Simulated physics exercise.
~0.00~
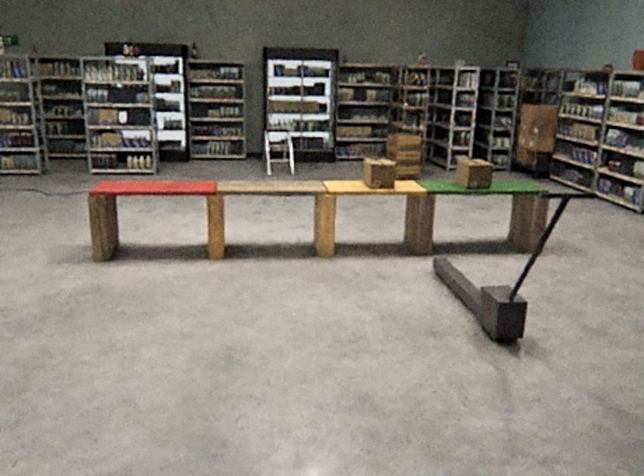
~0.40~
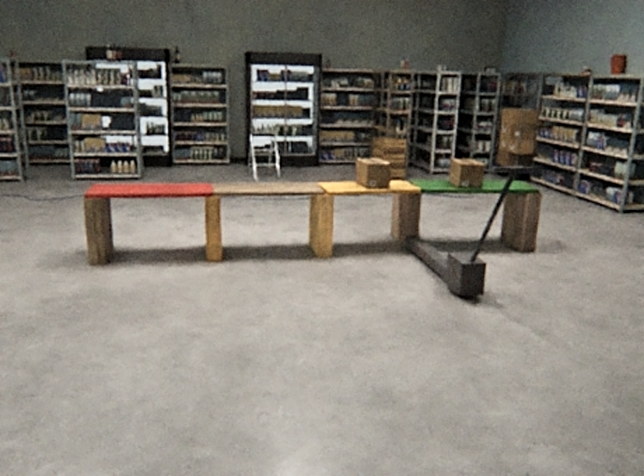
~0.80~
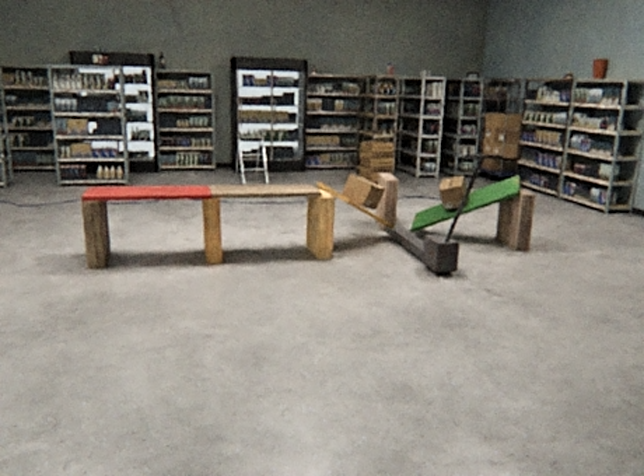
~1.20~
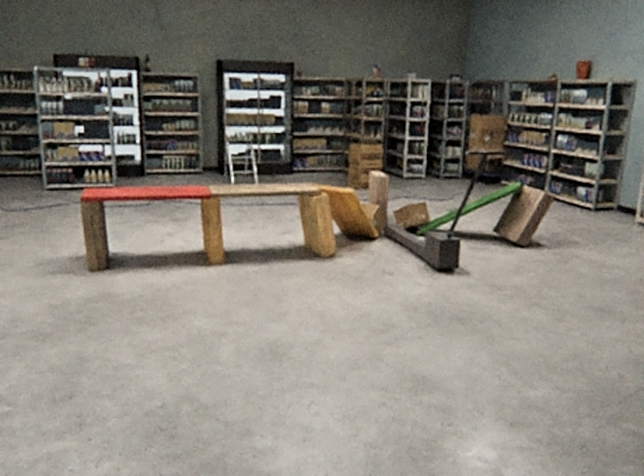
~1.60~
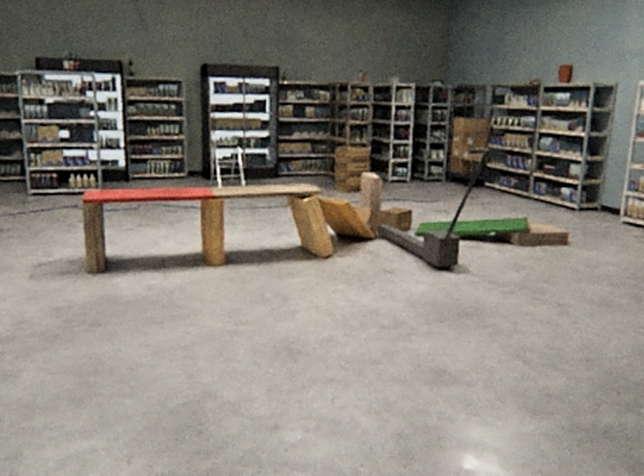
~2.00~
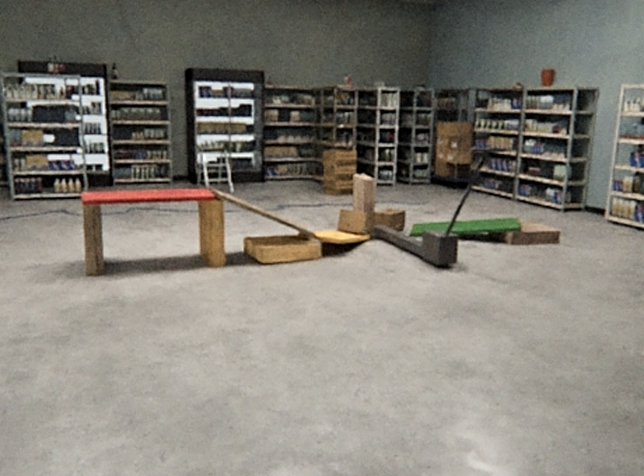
In a storeroom lined with stocked shelves, a dark floor jack slid into a long row of boards on upright blocks, and the green and yellow boards collapsed with their boxes, then the plain board's end dropped, leaving only the red one standing.
